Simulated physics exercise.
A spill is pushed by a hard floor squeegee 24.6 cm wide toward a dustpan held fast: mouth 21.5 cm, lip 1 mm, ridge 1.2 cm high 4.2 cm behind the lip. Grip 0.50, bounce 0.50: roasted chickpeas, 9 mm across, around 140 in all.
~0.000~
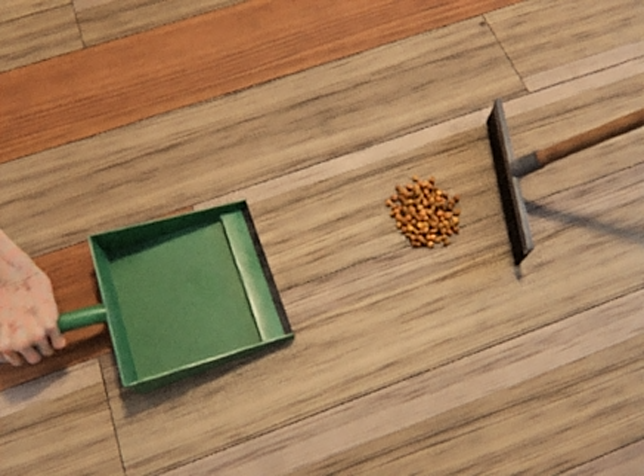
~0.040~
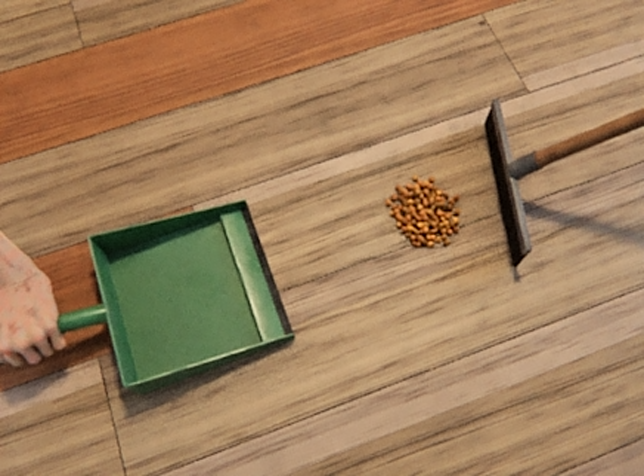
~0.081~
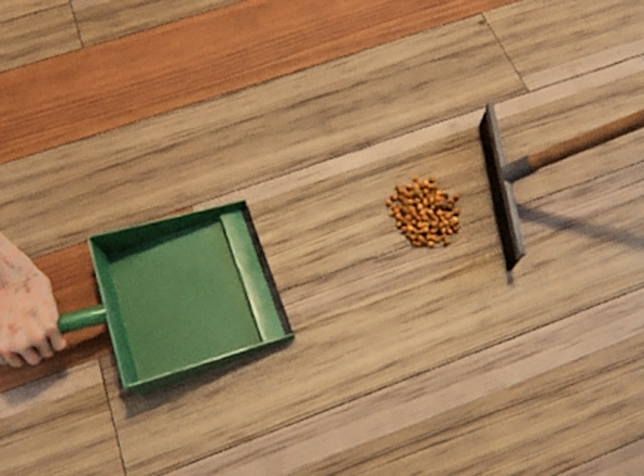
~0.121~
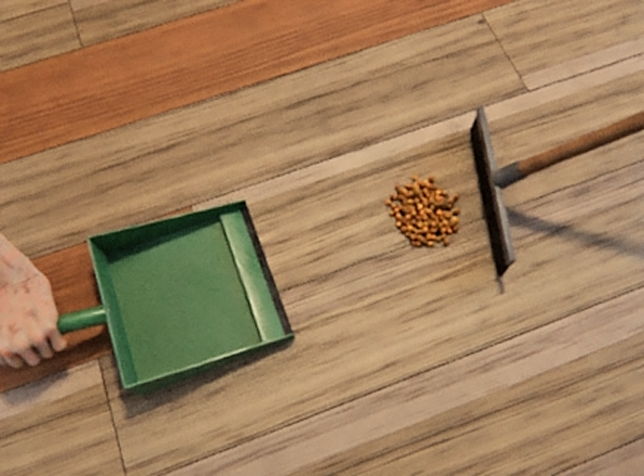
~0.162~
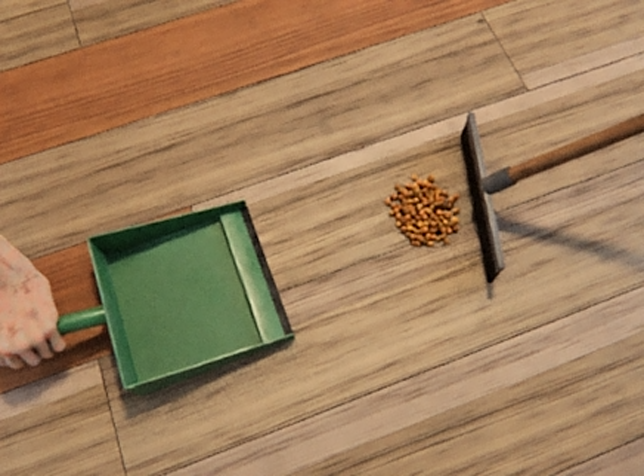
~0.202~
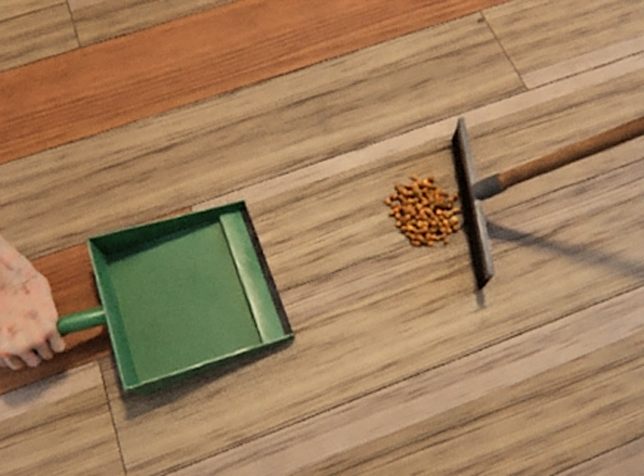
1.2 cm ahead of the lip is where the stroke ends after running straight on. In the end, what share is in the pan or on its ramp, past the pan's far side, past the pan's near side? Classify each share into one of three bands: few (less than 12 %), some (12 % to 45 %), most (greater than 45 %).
Classification: Pan - few, far side - few, near side - few.
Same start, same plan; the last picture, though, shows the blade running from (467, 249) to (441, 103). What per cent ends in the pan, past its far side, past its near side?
You'd see pan at 20, far at 35 and near at 0.
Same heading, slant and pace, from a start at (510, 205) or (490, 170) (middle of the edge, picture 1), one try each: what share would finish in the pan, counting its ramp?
I'd put it near 0 per cent for the first and near 5 per cent for the second.
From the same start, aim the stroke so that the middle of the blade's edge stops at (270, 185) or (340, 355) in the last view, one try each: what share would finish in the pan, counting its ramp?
About 15 and 0 per cent.
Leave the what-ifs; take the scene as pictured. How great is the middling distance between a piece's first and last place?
20 cm or thereabouts.
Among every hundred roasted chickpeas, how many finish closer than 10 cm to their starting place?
About 5 %.
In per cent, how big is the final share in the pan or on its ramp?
It comes to close to 0 percent.
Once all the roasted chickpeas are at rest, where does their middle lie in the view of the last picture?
Centre at rest: Approx. (294, 257) px.
After 0.49 s, middle of the blade 18 cm from the lip; 0 % over the lip, far side 0 %, near side 0 %.
After 0.69 s, middle of the blade 9 cm from the lip; 0 % over the lip, far side 0 %, near side 0 %.
Then, at 1.00 s, middle of the blade 5 cm from the lip; 0 % over the lip, far side 0 %, near side 0 %.
In the end, at 1.3 s, pan 0 %, far side 0 %, near side 0 %, in front of the lip or behind the blade 95 %.
